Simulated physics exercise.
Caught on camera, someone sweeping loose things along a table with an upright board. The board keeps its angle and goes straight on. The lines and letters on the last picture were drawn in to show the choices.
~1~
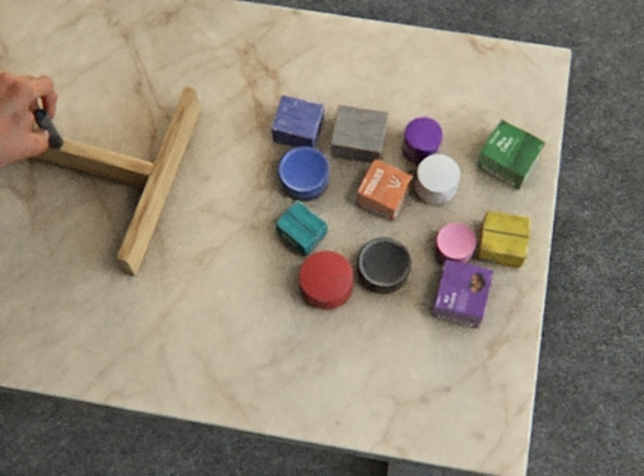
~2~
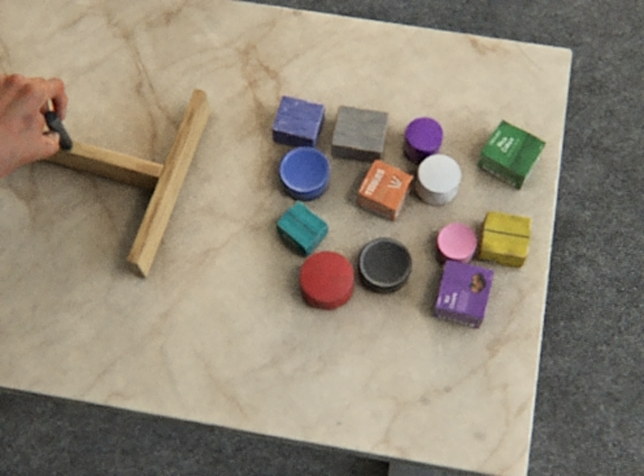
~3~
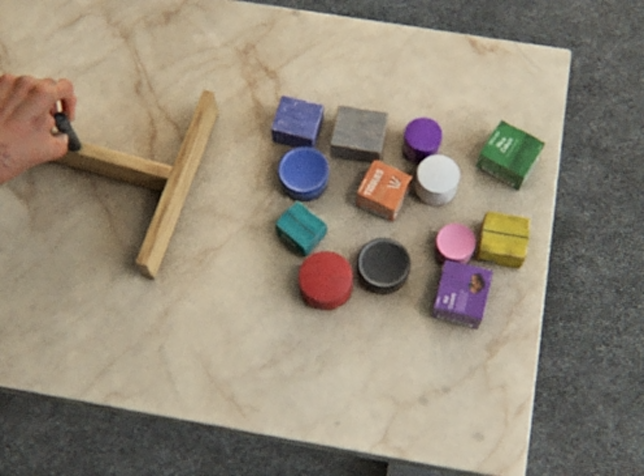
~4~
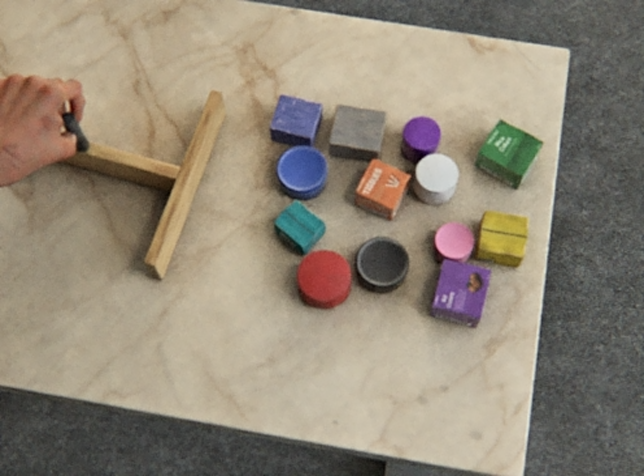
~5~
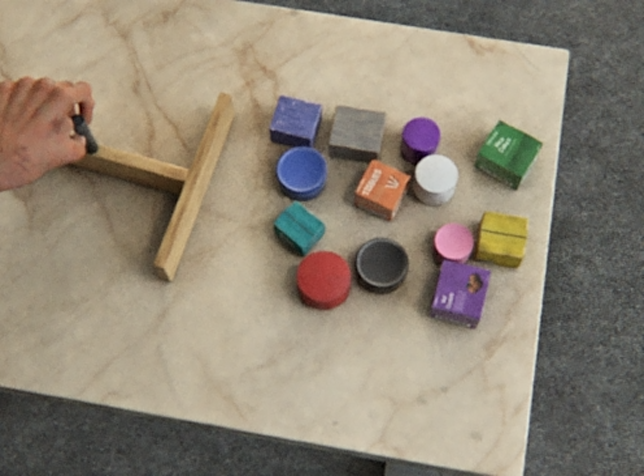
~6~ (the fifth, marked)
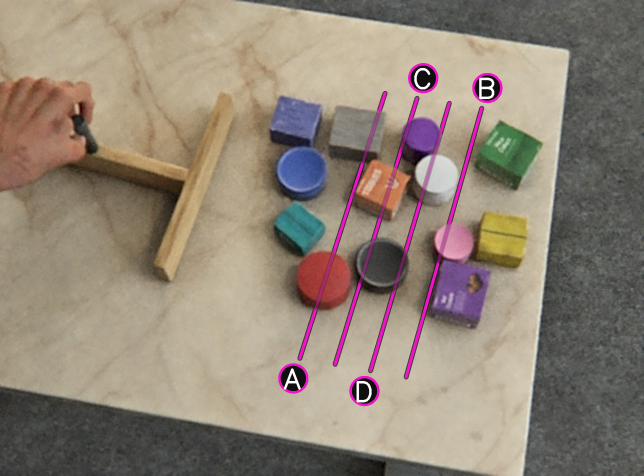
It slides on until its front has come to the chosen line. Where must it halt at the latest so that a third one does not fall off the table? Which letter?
As far as mark D.
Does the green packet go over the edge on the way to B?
Yes.
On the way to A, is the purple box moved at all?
No.
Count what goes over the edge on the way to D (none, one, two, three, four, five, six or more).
One.
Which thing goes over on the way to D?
The green packet.
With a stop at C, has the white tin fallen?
By then, no.
On the marked copy, A at (345, 219); B at (446, 236); C at (378, 225); D at (412, 230).
With D. Early on, board (272, 190); blue block (329, 129); grey block (375, 140).
Further on, board (350, 203); green packet (539, 159); purple pot (494, 160).
At the end, board (409, 212); green packet over the edge; purple pot (552, 170); one fallen.
As for the rest, A is within the limit but short; B drops three; C is within the limit but short.
